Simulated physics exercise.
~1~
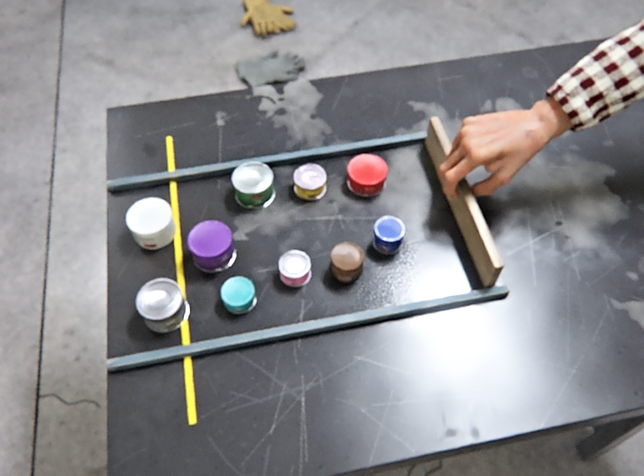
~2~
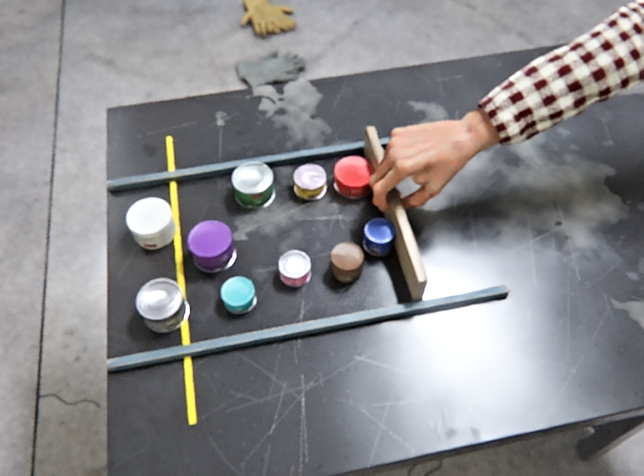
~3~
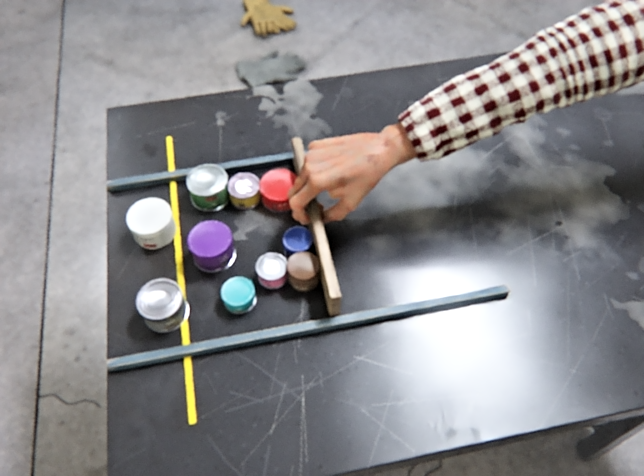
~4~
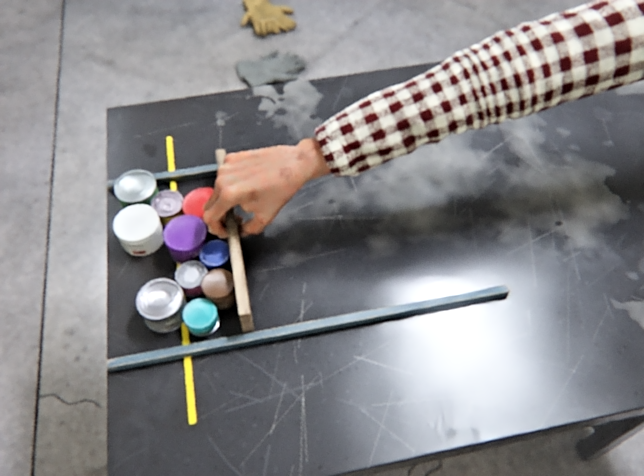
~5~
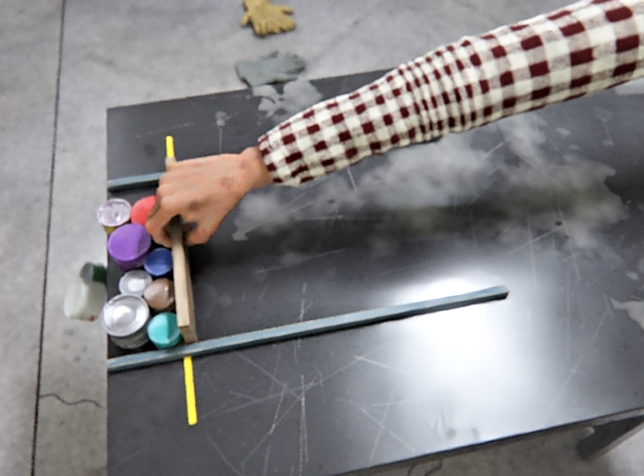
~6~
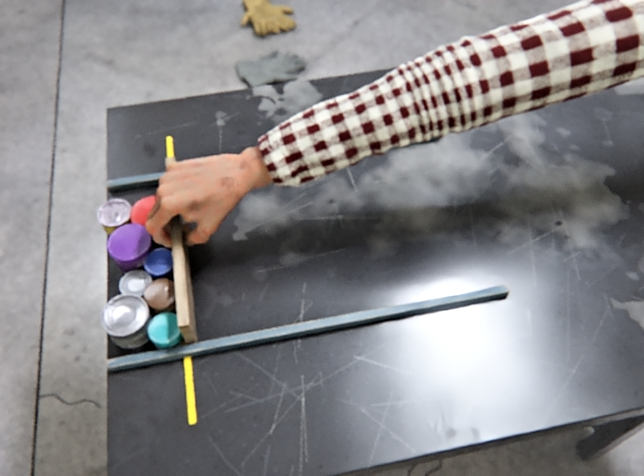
On a black table, a hand pushes a board left to the tape, knocking two tubs off.
